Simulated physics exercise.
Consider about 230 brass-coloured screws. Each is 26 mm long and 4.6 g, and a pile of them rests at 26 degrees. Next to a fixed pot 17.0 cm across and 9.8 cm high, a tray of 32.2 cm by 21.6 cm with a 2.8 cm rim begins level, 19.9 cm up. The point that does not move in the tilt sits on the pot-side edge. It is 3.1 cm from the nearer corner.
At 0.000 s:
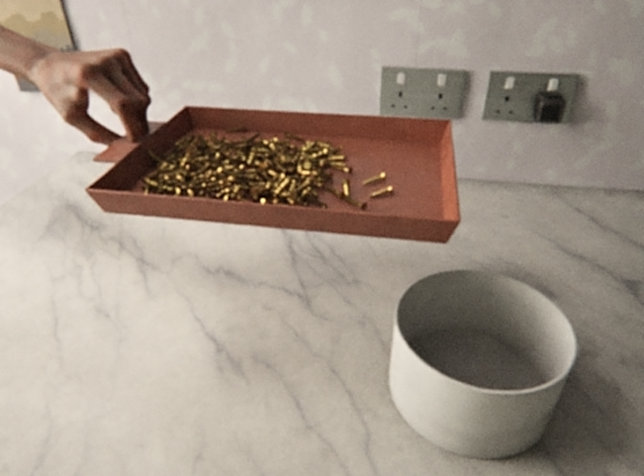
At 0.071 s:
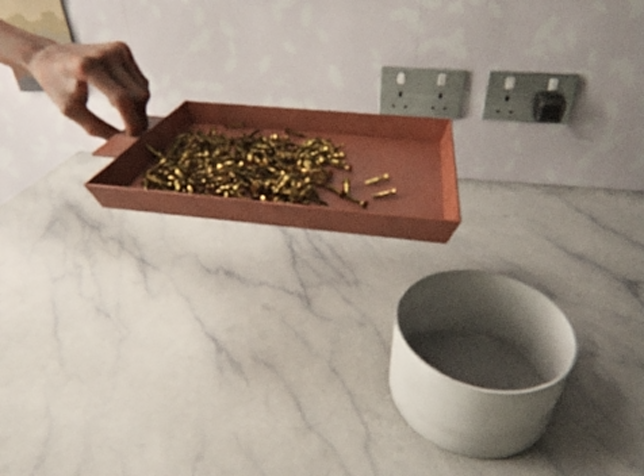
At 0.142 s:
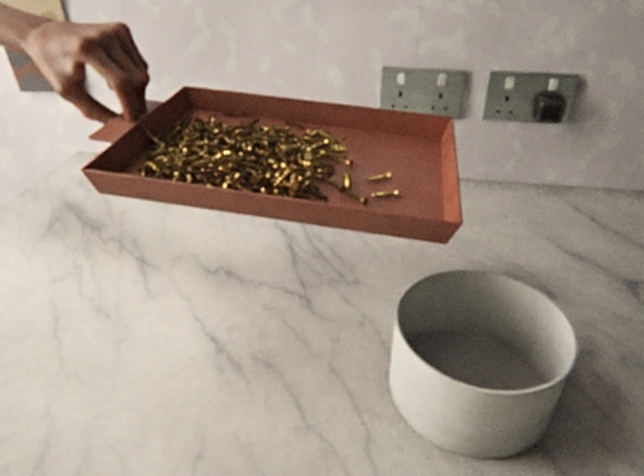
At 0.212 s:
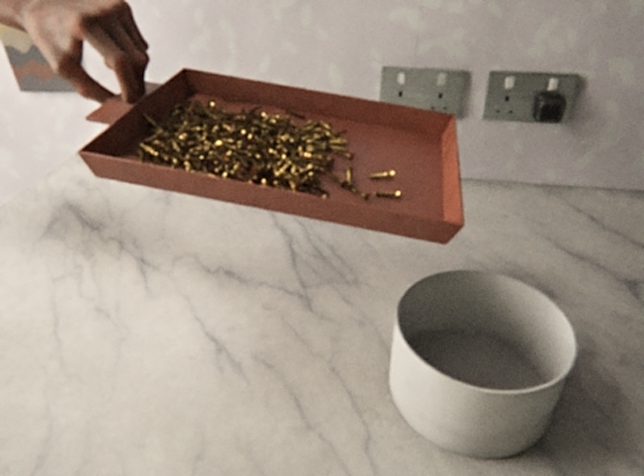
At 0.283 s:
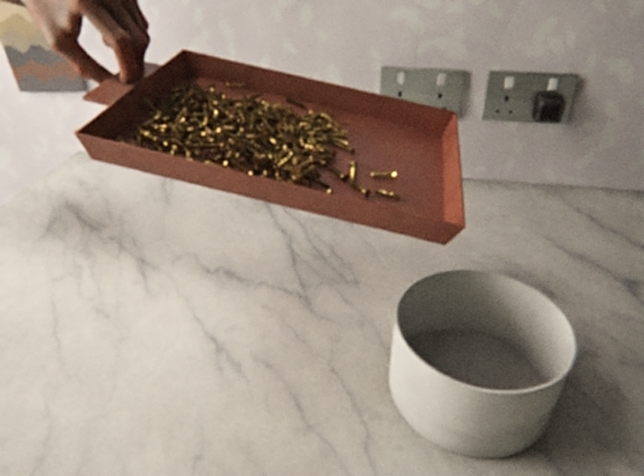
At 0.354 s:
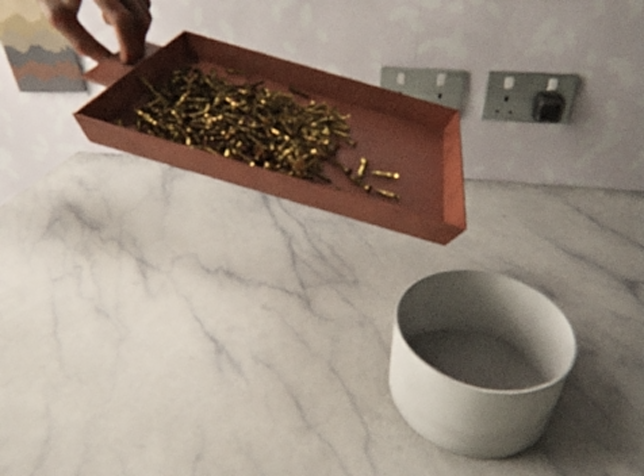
A hand raised the left end of a reddish-brown tray holding a pile of small brass-coloured screws, tilting it down toward a white pot on the right, while the pile barely shifted inside.
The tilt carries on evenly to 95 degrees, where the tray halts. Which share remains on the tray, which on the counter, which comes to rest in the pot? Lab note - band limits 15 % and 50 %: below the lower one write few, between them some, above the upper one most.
Tray = few; counter = few; pot = most.
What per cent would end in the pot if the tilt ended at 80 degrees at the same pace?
The pot would get around 85 per cent.
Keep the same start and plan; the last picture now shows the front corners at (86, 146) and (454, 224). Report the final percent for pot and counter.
Pot 75; counter 25.
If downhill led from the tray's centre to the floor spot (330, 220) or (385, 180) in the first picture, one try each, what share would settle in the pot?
Near 45 and 60 per cent, in that order.
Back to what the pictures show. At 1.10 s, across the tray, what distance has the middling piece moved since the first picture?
It has moved some 19 cm from its start.
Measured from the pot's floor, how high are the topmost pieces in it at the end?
My guess is around 2.5 centimetres.
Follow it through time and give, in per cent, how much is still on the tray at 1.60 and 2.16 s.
In turn: 80, 0.
Then, at 1.10 s, tilt 52 degrees; the tray holds 95 %, the pot 0 %.
After 1.60 s, tilt 77 degrees; the tray holds 80 %, the pot 20 %.
Then, at 2.16 s, tilt 95 degrees; the tray holds 0 %, the pot 95 %.
By 2.8 s all is still; tray 0 %, counter 5 %, pot 95 %.
